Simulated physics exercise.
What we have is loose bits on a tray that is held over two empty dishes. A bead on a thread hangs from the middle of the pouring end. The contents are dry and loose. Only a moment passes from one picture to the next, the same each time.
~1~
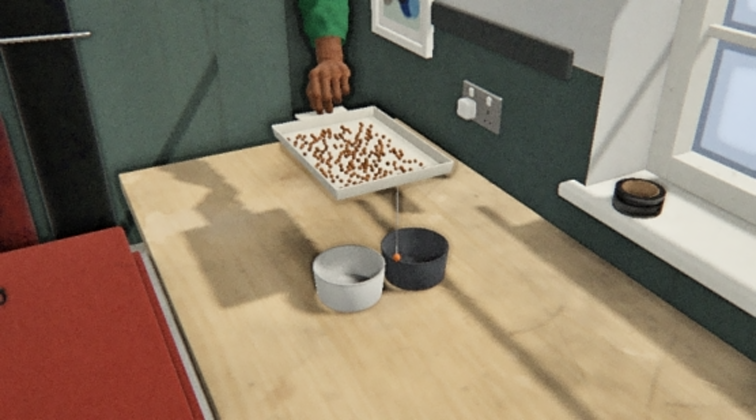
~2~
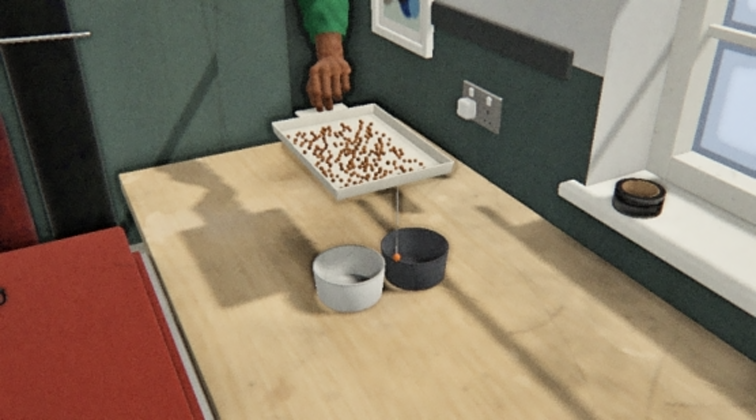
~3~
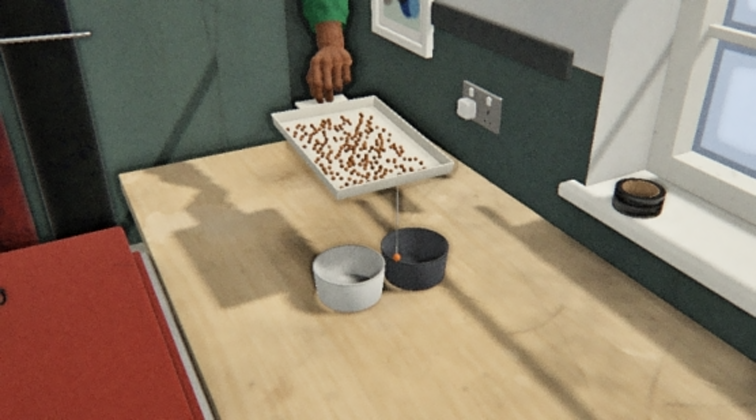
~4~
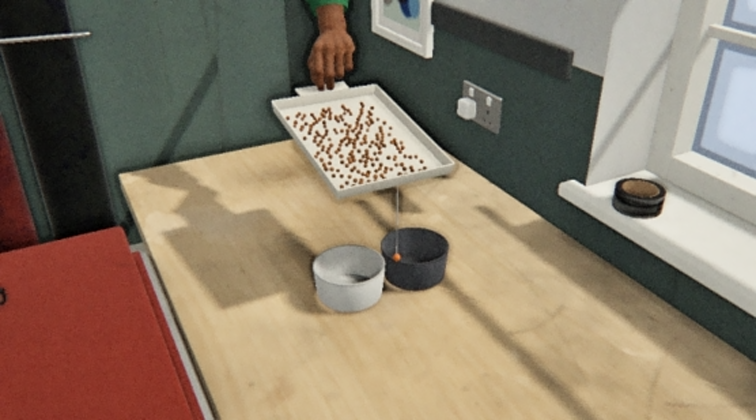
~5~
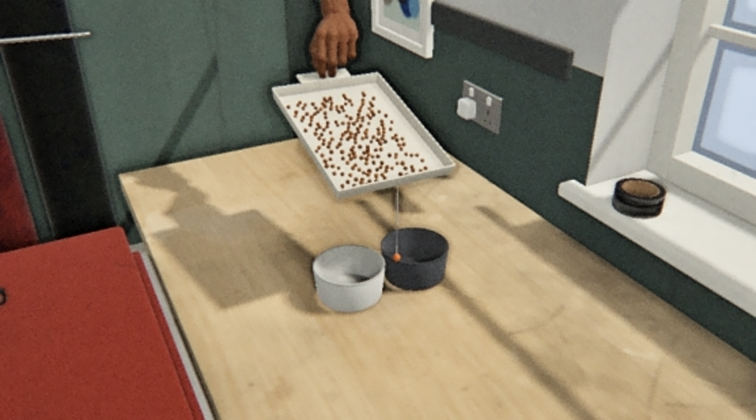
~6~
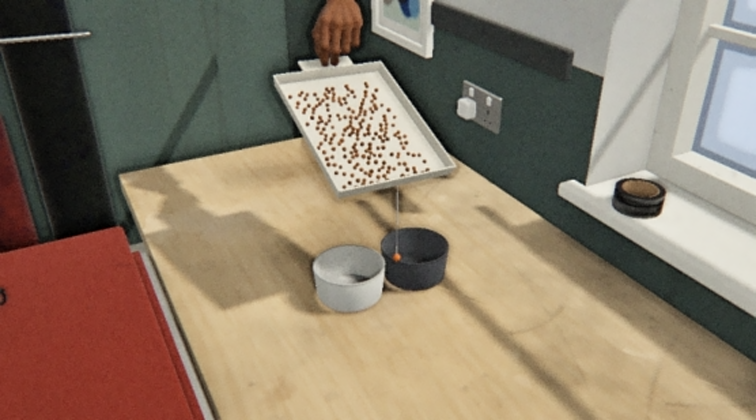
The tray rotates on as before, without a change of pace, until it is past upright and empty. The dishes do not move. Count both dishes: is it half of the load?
The two hold under half of the load.
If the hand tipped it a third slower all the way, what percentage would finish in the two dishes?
Close to 0 per cent.
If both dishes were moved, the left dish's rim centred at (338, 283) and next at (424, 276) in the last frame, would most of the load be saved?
First the smaller part, then more than half.
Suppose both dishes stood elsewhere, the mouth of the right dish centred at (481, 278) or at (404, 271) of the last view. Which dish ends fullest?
One: The left one. Two: Right.
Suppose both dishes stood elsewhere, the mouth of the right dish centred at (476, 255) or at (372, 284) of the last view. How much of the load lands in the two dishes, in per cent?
About 70 and 30 per cent.
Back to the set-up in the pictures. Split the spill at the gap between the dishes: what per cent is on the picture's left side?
About 10 per cent.
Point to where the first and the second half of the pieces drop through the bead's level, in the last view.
Around (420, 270) and then (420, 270).
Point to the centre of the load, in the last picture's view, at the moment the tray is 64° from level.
Roughly at (397, 176).
Shortly afterwards, tray tipped steeply; all but a few on the tray; a little in the air.
Next, tray tipped past a quarter turn; the bulk on the tray; near a quarter outside both; only a few in the air.
Some moments later, tray tipped past a quarter turn; only a few in the right dish; all but a few outside both.
In the end, tray tipped past a quarter turn; none at all in the left dish; only a few in the right dish; all but a few outside both.
